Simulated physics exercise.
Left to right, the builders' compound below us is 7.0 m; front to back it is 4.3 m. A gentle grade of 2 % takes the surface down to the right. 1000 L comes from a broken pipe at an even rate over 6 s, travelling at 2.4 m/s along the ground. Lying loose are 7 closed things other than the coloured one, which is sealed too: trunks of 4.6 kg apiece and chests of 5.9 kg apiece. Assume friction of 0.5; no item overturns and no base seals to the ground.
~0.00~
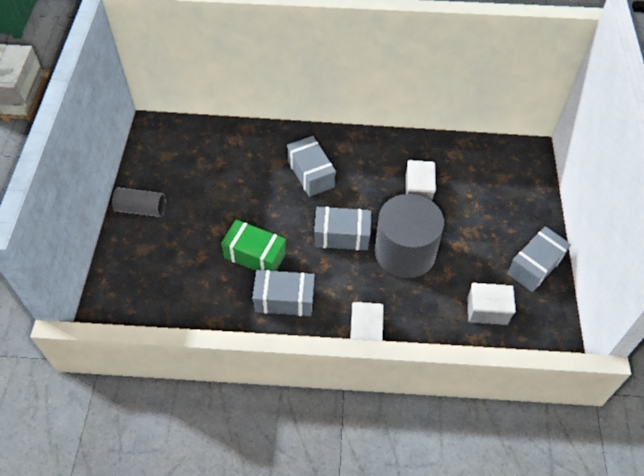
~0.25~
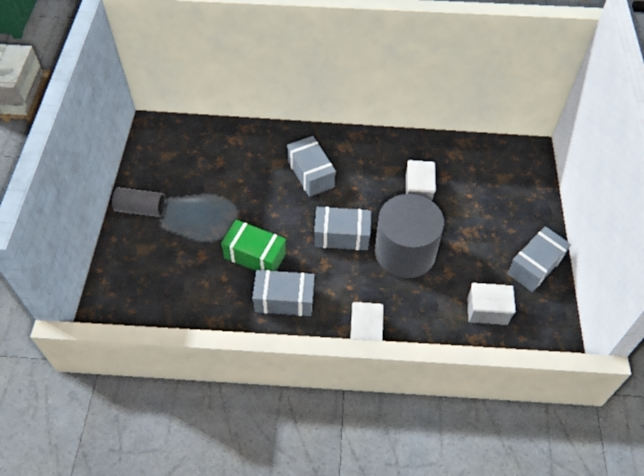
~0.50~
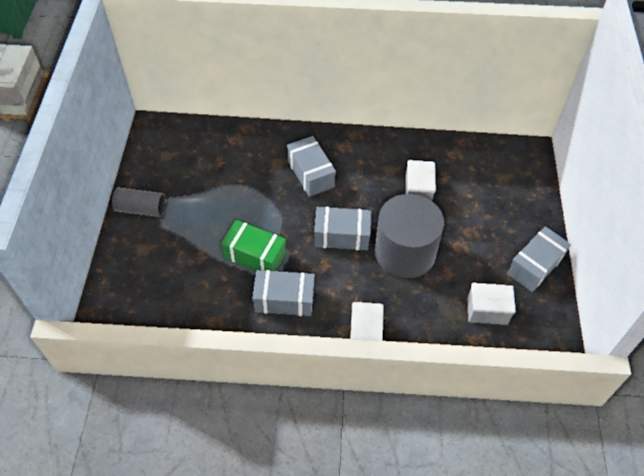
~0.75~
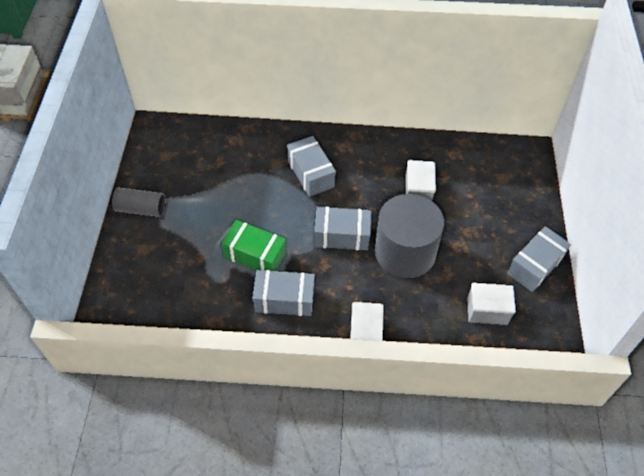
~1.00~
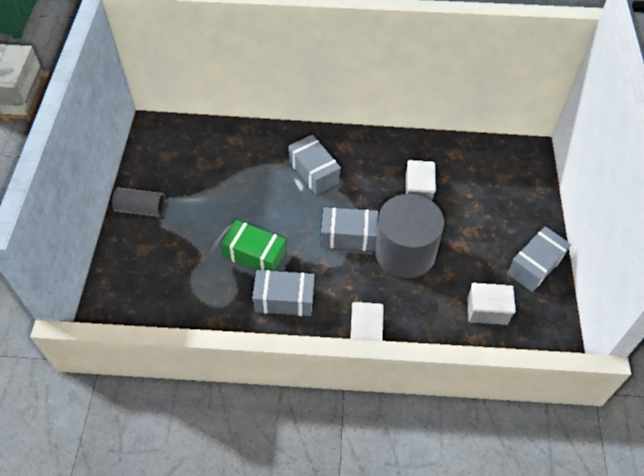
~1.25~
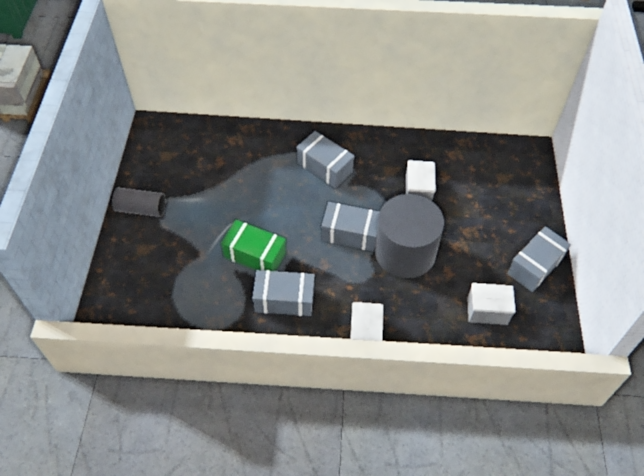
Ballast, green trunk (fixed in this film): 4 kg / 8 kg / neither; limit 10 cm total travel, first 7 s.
Neither suffices.
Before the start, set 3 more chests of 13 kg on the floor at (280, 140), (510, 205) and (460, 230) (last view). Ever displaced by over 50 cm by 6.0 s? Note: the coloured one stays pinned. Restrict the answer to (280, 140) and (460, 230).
Within, then within.
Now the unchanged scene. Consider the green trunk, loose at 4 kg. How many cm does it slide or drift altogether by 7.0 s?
It would cover some 500 cm all told.
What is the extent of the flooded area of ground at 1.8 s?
Close to 10.0 m2, I'd say.
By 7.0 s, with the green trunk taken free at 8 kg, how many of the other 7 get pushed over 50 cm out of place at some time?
The total is 7.
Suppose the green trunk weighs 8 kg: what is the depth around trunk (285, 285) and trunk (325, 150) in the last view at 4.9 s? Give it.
Around 8 cm and 6 cm.
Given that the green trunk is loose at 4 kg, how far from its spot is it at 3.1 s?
About 300 cm.
After 1.8 s the green trunk would be 155 cm from its start with 4 kg and 132 cm from its start with 8 kg; 3 cm of water round it then.
After 3.1 s the green trunk would be 317 cm from its start with 4 kg and 289 cm from its start with 8 kg; 3 cm of water round it then.
After 4.9 s the green trunk would be 437 cm from its start with 4 kg and 430 cm from its start with 8 kg; 8 cm of water round it then.
After 7.0 s the green trunk would be 451 cm from its start with 4 kg and 345 cm from its start with 8 kg; 6 cm of water round it then.
